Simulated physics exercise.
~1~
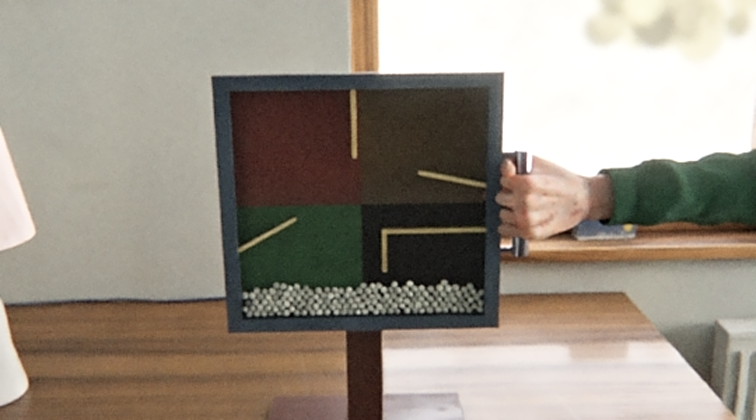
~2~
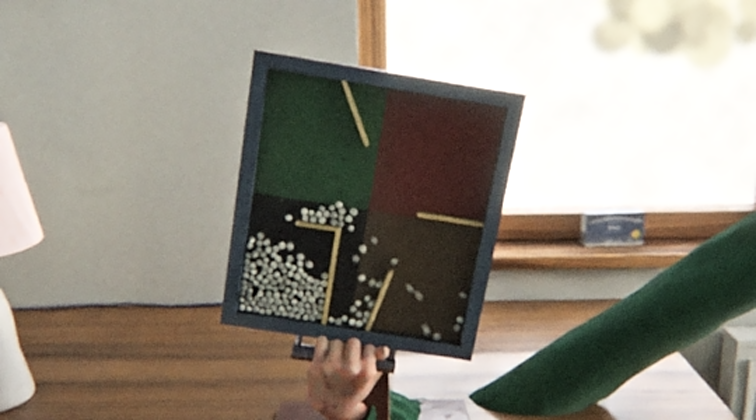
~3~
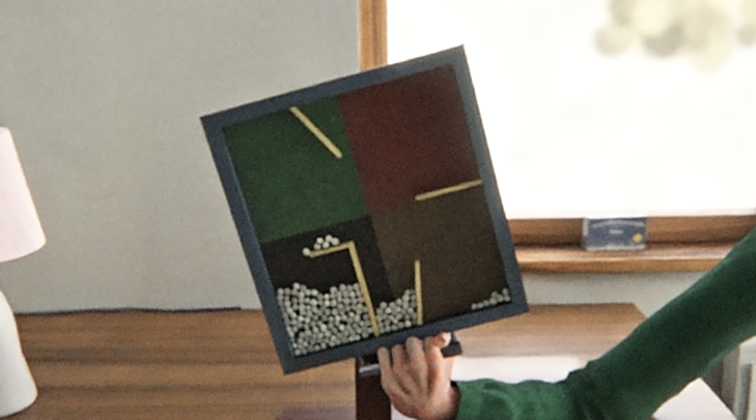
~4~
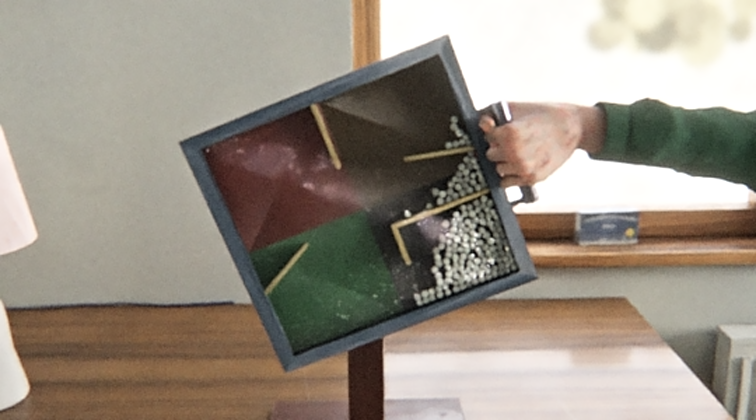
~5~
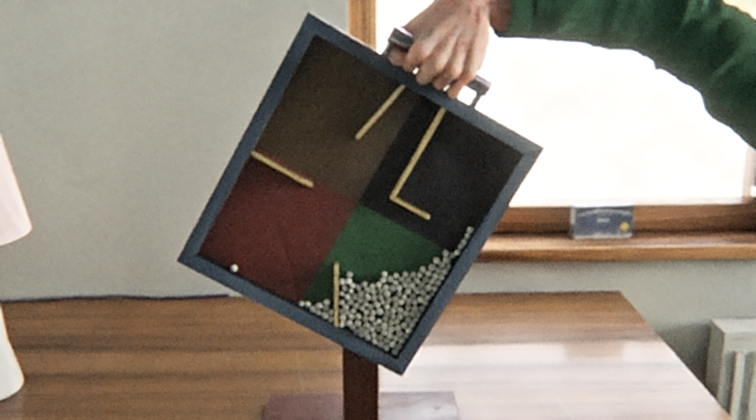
A hand turns the box of pills clockwise, then swings it back until most rest in green.
